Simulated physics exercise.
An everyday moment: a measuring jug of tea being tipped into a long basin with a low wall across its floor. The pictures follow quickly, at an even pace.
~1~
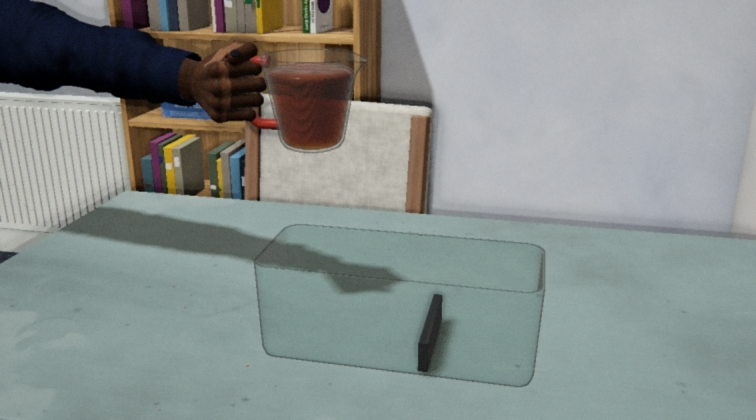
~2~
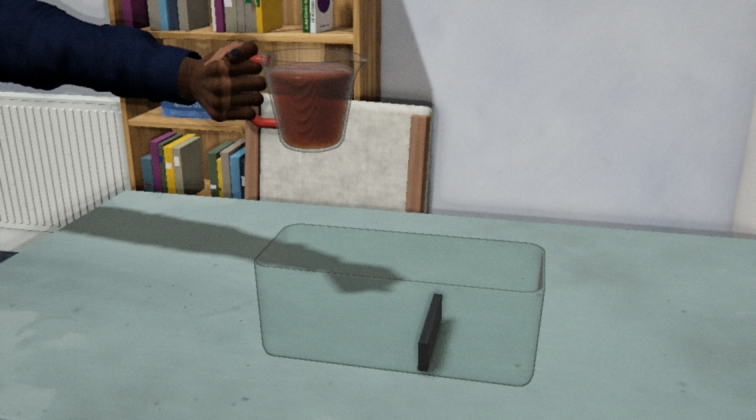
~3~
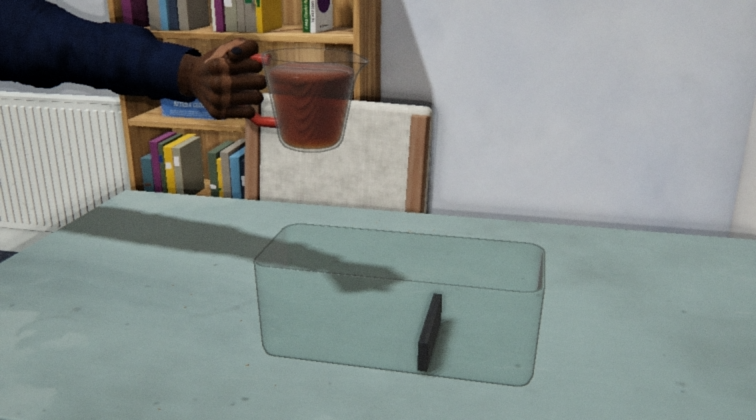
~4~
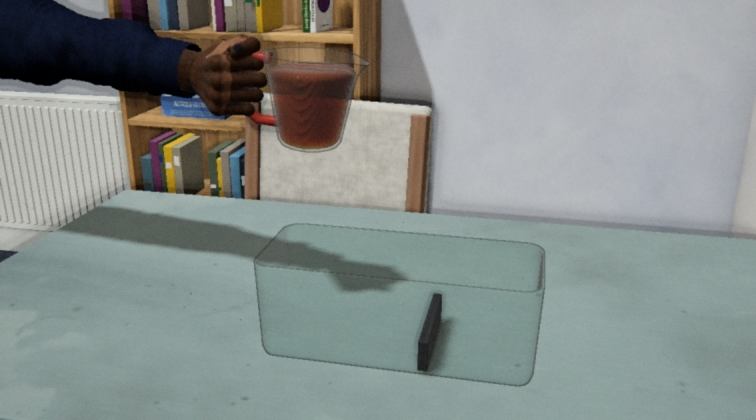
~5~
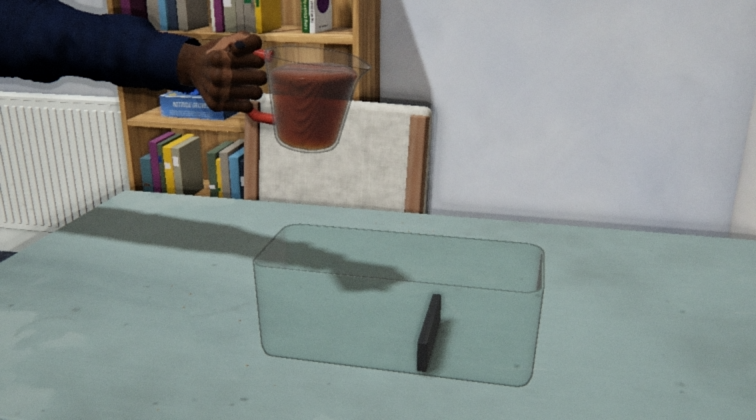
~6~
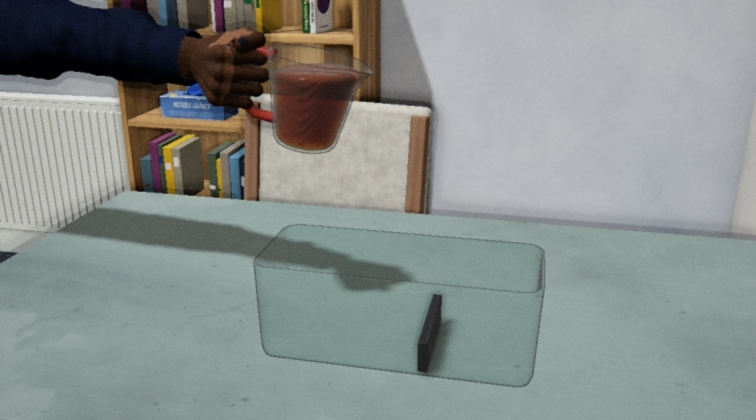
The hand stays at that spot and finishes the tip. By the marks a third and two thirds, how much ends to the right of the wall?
It comes to between a third and two thirds.
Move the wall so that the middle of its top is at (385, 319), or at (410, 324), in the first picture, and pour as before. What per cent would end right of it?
Near 90 % and 75 %.
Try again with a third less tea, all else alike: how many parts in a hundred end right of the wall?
Near 25 %.
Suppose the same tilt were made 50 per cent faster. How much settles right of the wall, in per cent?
Close to 40 per cent.
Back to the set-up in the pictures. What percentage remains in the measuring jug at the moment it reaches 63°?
Some 70 per cent.
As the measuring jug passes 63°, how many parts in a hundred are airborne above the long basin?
Some 25 per cent.
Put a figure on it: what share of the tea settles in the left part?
It comes to 45 per cent or so.
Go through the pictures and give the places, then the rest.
In the first picture, it leans 0°; its right rim is at (367, 60); the tea meets the walls at (271, 68) and (355, 71); the long basin's rim runs from (271, 245) to (544, 270); the wall's top is at (431, 318).
In the second picture, it leans 0°; its right rim is at (368, 60); the tea meets the walls at (271, 67) and (355, 71).
In the third picture, it leans 2°; its right rim is at (369, 61); the tea meets the walls at (272, 66) and (356, 71).
In the fourth picture, it leans 4°; its right rim is at (370, 63); the tea meets the walls at (274, 66) and (357, 72).
In the fifth picture, it leans 7°; its right rim is at (371, 67); the tea meets the walls at (274, 68) and (359, 72).
In the sixth picture, it leans 11°; its right rim is at (374, 72); the tea meets the walls at (277, 69) and (363, 73).
A moment on, the measuring jug is tipped part way and 70 per cent is still to pour, 2 is left of the wall and 6 right of it.
Next, the measuring jug is tipped on its side and 11 per cent is still to pour, 22 is left of the wall and 48 right of it.
Then the measuring jug is tipped right over and 0 per cent is still to pour, 46 is left of the wall and 53 right of it.
Later the measuring jug is tipped right over and 0 per cent is still to pour, 46 is left of the wall and 53 right of it.
In the end 46 per cent lies left of the wall, 53 right of it and 2 outside.
